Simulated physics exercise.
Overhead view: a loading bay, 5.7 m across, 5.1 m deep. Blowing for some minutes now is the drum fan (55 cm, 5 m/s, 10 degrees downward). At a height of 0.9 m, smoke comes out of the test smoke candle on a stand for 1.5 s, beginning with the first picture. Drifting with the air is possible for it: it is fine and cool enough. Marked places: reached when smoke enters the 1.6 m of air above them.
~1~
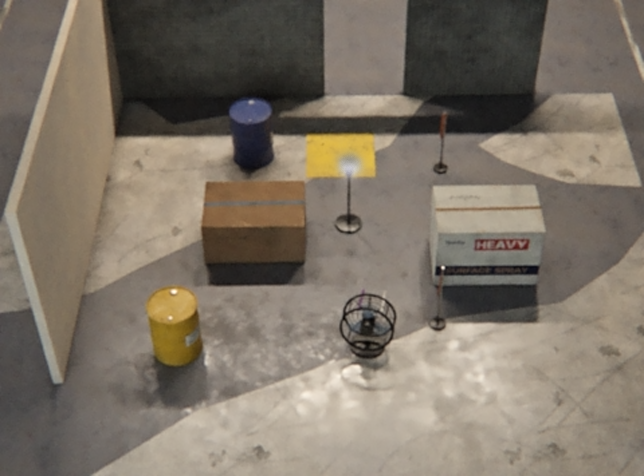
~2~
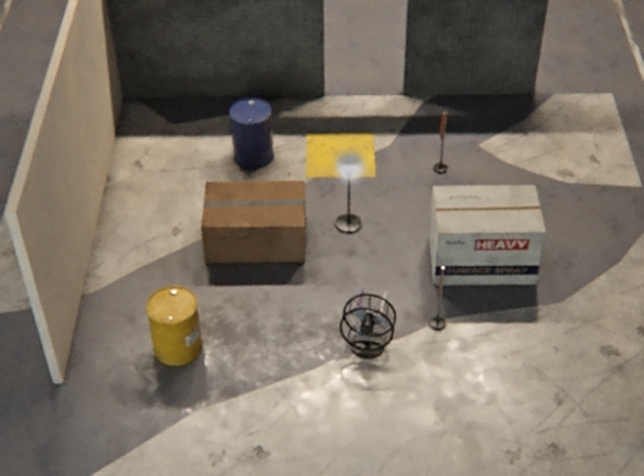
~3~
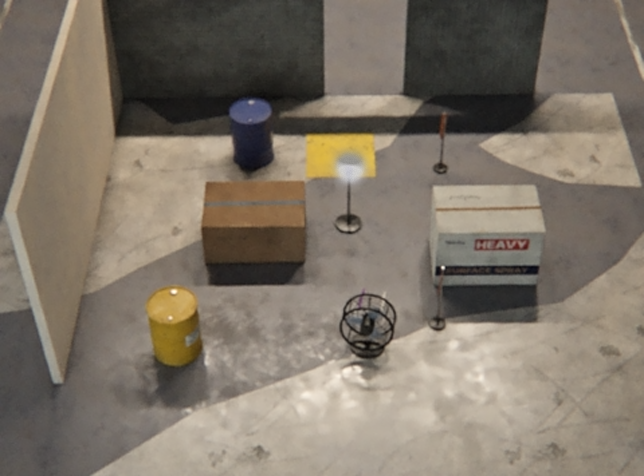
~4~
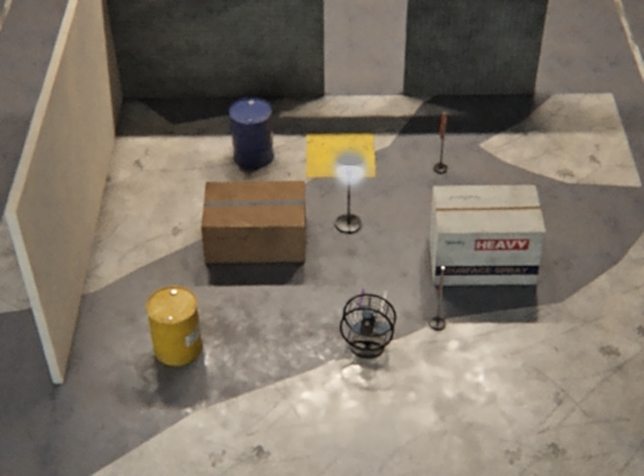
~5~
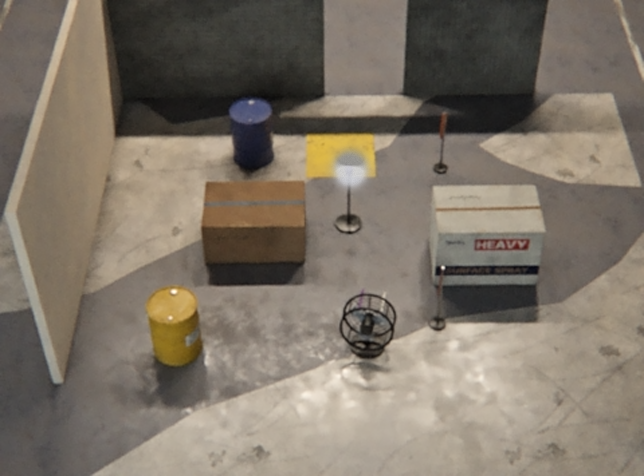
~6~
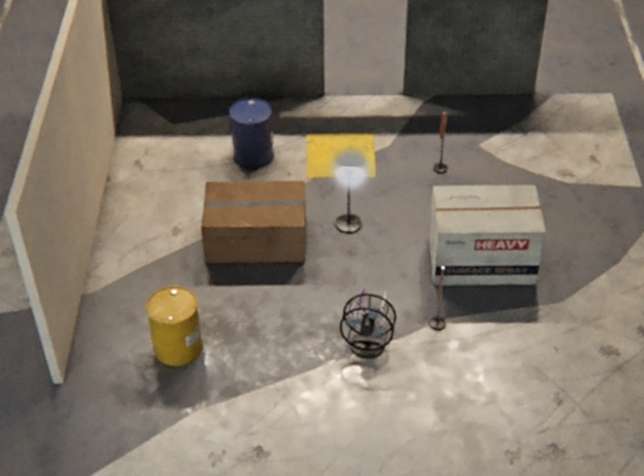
A small puff of pale smoke hung over a thin stand by a yellow floor patch, growing slightly but barely shifting, while the caged fan's blades turned in front and the cartons and drums stayed still.
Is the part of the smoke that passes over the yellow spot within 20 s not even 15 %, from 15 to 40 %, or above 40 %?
The share reaching it is over 40 %.
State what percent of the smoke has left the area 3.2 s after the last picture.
Some 3 in a hundred.
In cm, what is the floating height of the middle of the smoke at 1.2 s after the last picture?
Somewhere near 70 cm high.
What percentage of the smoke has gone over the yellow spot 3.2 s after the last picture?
40 %.
Then, 1.2 s after the last picture, 0 % has passed over the yellow spot; 0 % has left the area, and the middle of the rest is near (352, 176).
Then, 3.2 s after the last picture, 38 % has passed over the yellow spot; 3 % has left the area, and the middle of the rest is near (354, 160).
Then, 7.2 s after the last picture, 80 % has passed over the yellow spot; 73 % has left the area, and the middle of the rest is near (279, 33).
Then, 19.2 s after the last picture, 80 % has passed over the yellow spot; 92 % has left the area.
